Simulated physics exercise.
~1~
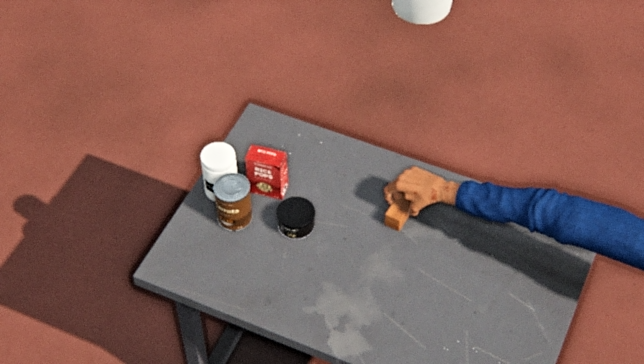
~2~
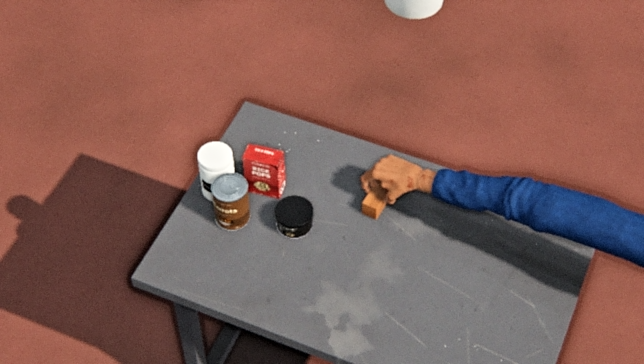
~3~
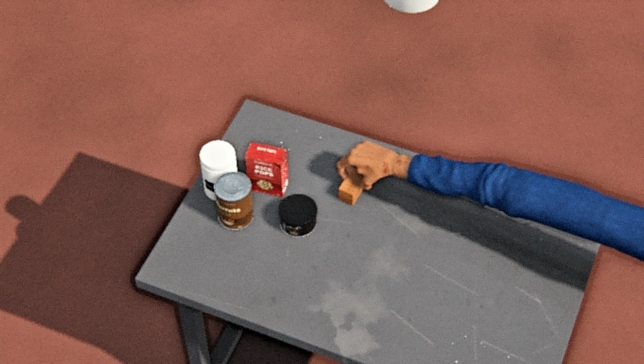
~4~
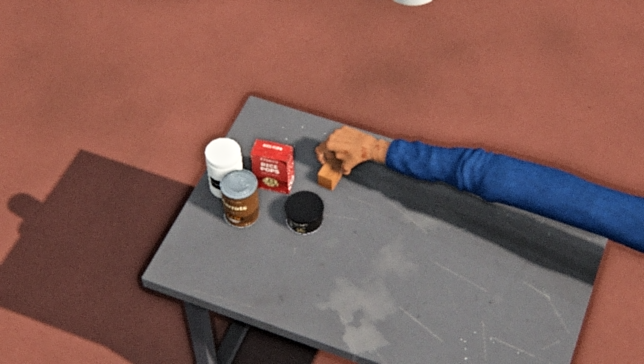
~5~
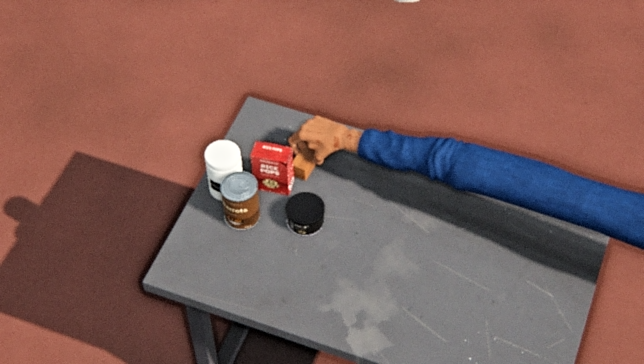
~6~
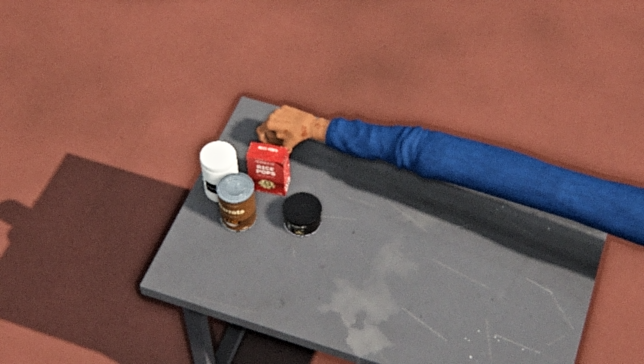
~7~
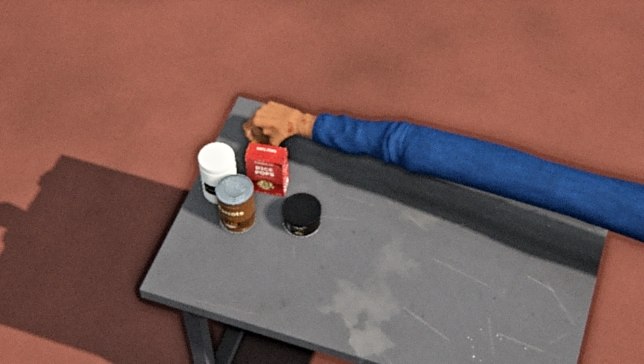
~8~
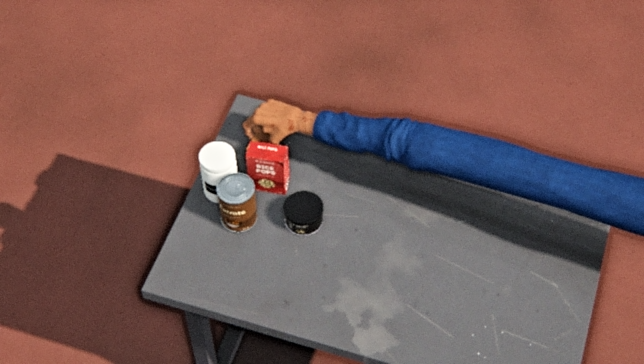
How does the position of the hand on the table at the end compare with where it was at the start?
At the start the hand is well to the right of the group of containers, out on the open tabletop. By the end it is farther left and closer to the far edge, resting just behind the red packet near the table's far left corner.
The footage shows a blue-sleeved arm sliding a small orange-brown block leftward across a grey table, passing behind a red packet and stopping near the far corner, while the packet, white jar, brown tin and black tub stay standing in place.
